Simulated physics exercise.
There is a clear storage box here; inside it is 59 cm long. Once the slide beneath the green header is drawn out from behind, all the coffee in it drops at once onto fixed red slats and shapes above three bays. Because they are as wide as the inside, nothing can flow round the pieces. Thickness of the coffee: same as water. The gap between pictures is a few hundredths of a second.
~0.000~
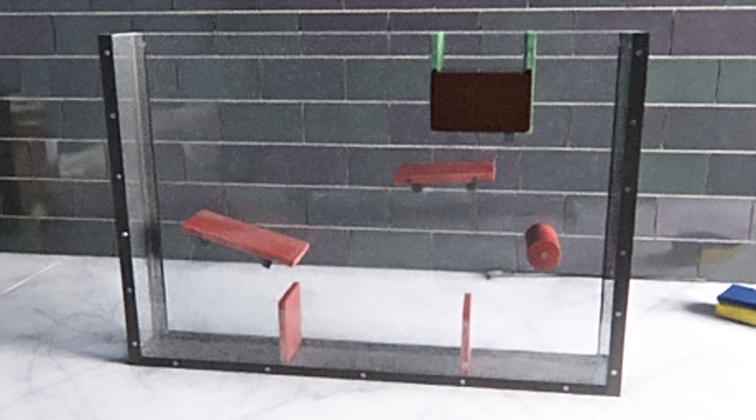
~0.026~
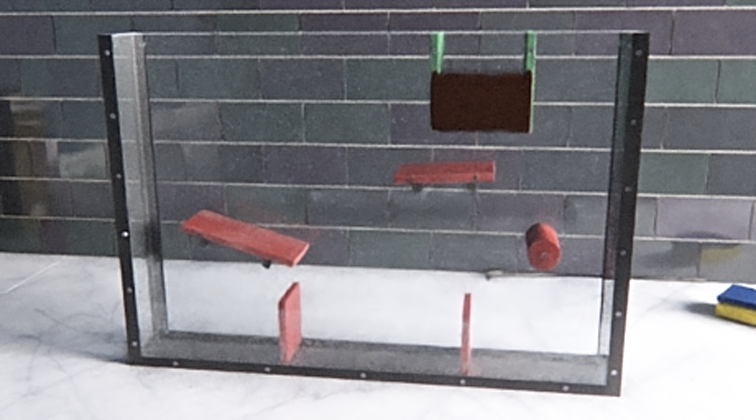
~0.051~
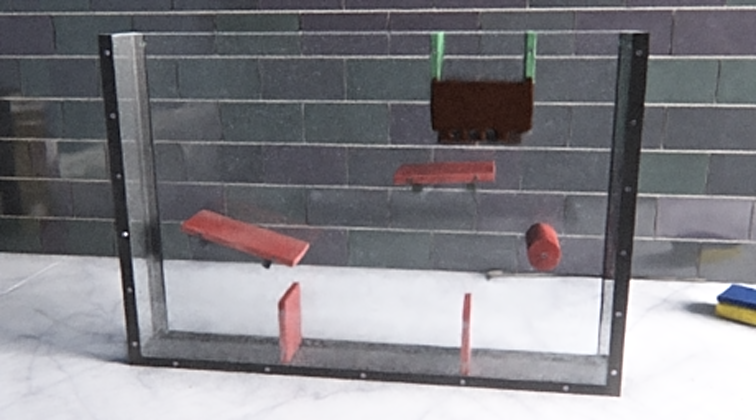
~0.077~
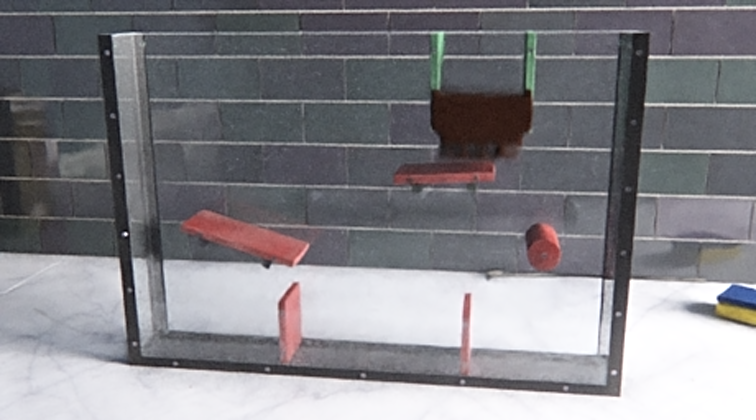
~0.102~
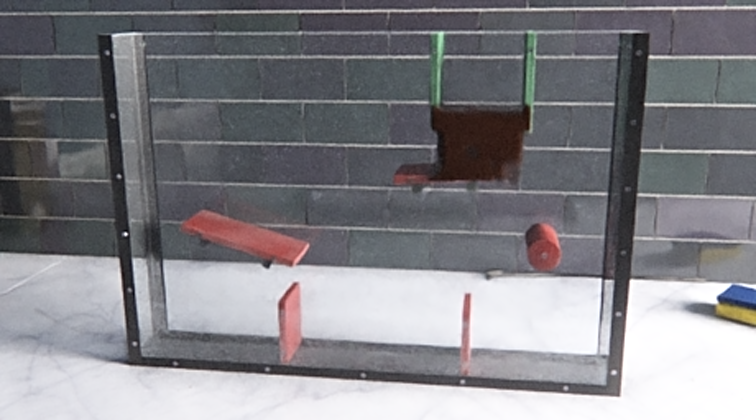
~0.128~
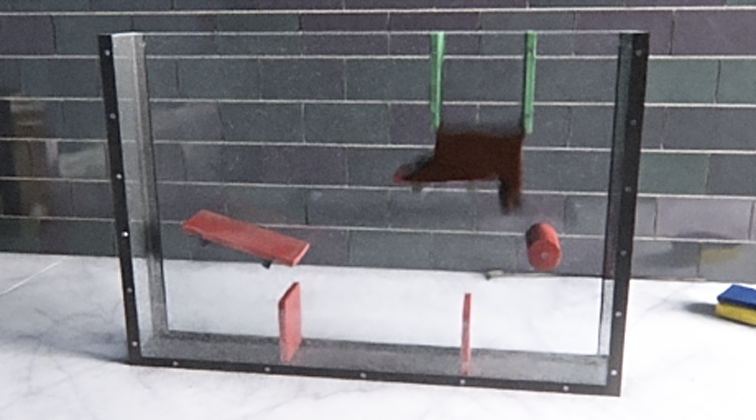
On a white marble surface before a dark grey tiled wall, a clear, black-edged box is seen from the front by a still camera. Inside are red ramps, a red cylinder at right and two upright red dividers below, with dark brown coffee between green strips at the upper right and a blue-and-yellow sponge outside. The coffee drops onto the upper red ledge, spreads leftward across it and pours down past its right end.
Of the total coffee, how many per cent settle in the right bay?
60 %.
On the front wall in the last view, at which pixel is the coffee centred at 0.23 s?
I'd put it somewhere about (469, 231) in that last view.
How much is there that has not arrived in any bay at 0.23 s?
Share: Around 85 per cent.
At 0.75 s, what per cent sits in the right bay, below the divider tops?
Near 58 in a hundred.
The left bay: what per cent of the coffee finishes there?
Around 12 percent.
After 0.23 s 85 per cent has yet to come down; below, left 0, middle 0, right 15.
After 0.38 s 49 per cent has yet to come down; below, left 1, middle 6, right 44.
After 0.75 s 9 per cent has yet to come down; below, left 12, middle 22, right 58.
In the end the left bay holds 12, the middle 30 and the right 58 per cent.
